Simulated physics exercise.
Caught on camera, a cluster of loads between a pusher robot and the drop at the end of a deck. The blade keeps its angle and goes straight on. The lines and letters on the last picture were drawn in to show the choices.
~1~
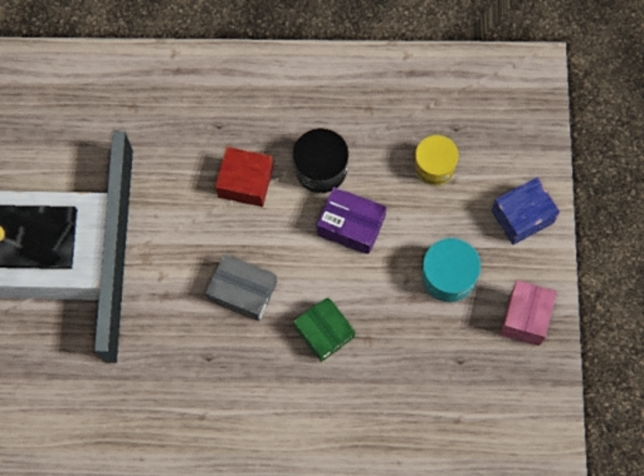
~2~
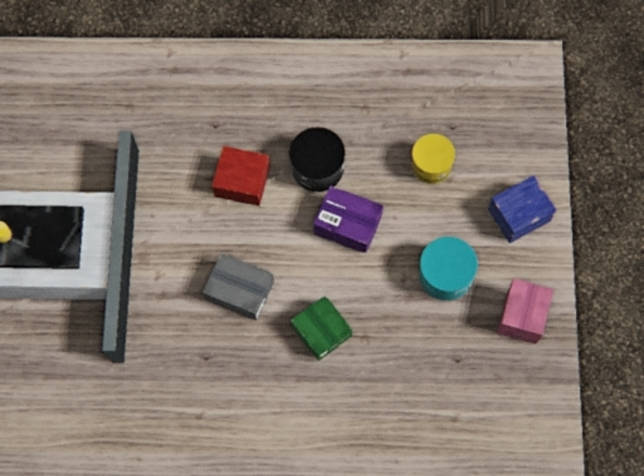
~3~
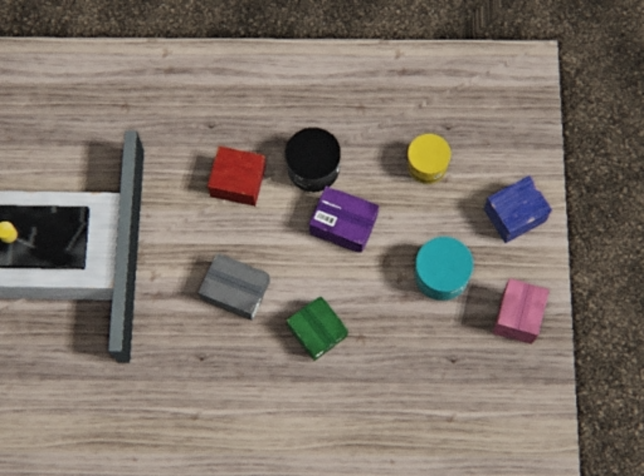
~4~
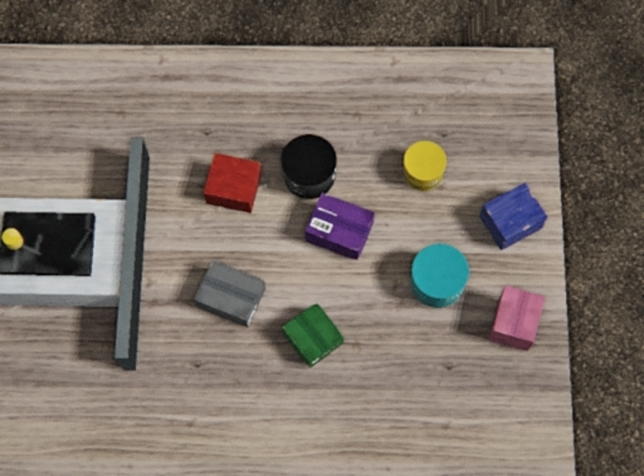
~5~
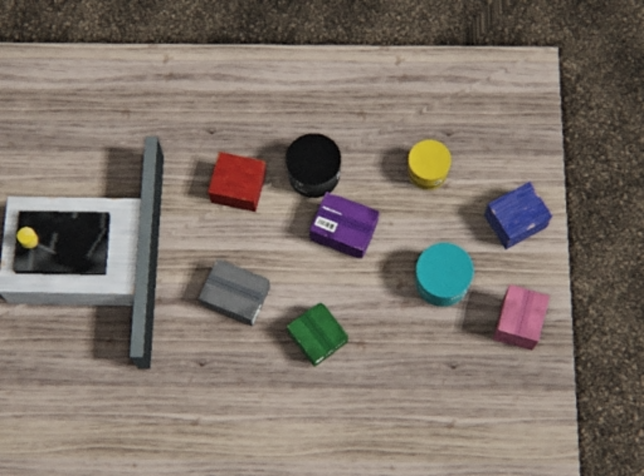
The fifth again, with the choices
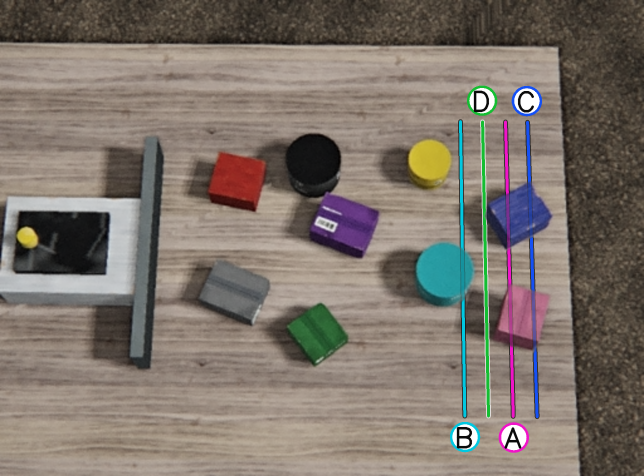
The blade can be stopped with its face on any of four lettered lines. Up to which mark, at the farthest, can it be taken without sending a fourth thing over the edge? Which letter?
No fourth one falls up to D.
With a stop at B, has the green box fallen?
No.
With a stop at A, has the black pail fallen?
Yes.
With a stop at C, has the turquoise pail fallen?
By then, yes.
On the marked copy, A at (509, 264); B at (463, 263); C at (532, 264); D at (485, 263).
With D. Early on, robot (191, 243); black pail (352, 167); red crate (300, 181).
Further on, robot (314, 244); yellow pail (515, 162); turquoise pail (479, 286).
At the end, robot (410, 245); blue crate over the edge; turquoise pail over the edge; three fallen.
As for the rest, A drops six; B is within the limit but short; C drops six.
